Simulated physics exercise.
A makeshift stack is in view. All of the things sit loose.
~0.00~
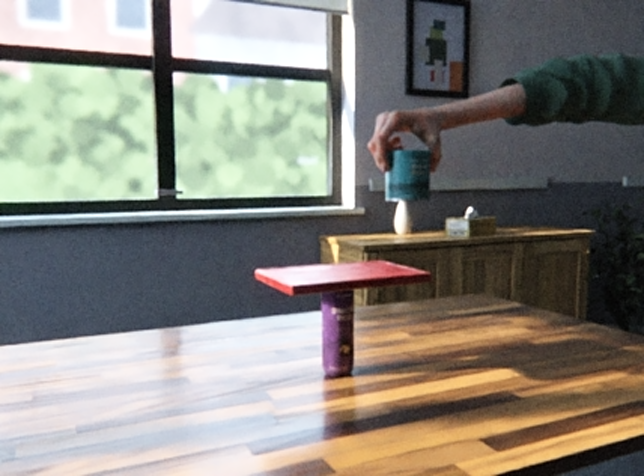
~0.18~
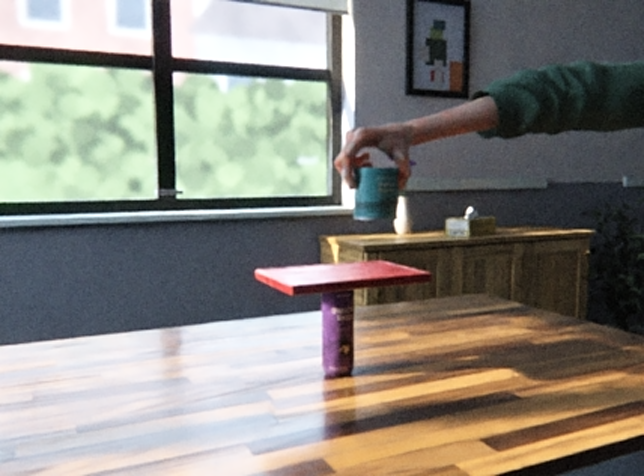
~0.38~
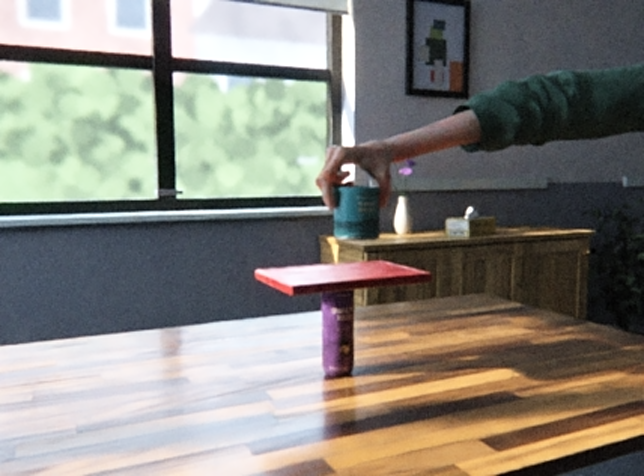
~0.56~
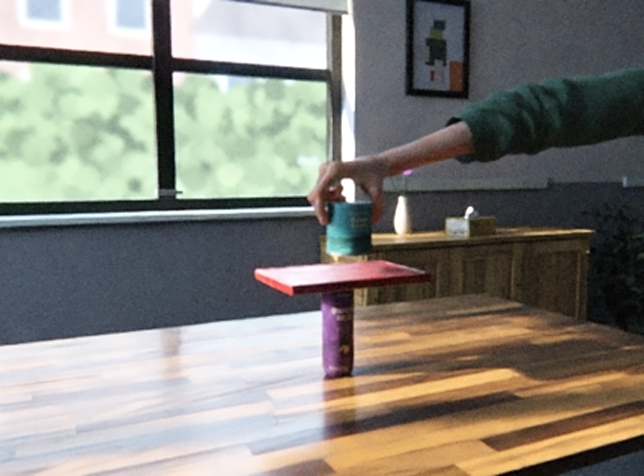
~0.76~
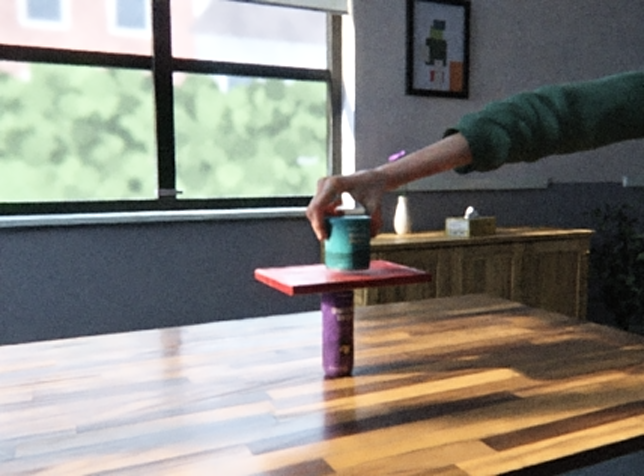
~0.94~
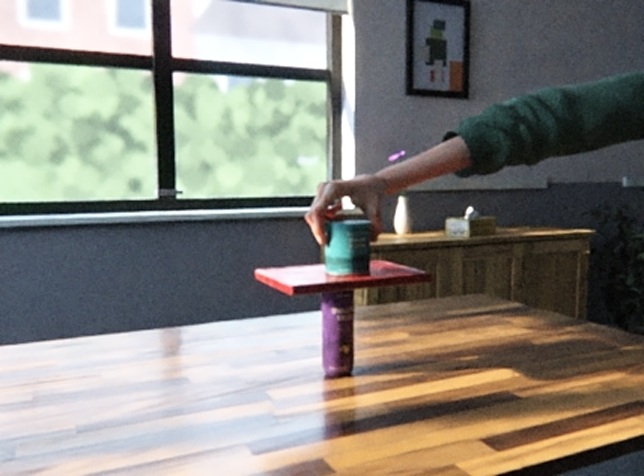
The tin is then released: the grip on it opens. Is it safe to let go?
I expect the stack to stay settled.
Around 1.04 s, nothing moves.
Around 1.44 s, turquoise tin resting near (348, 248).
Finally (2.0 s), all 3 still in place. Final places as the last picture's camera would see them, turquoise tin near (348, 248). The stack holds.
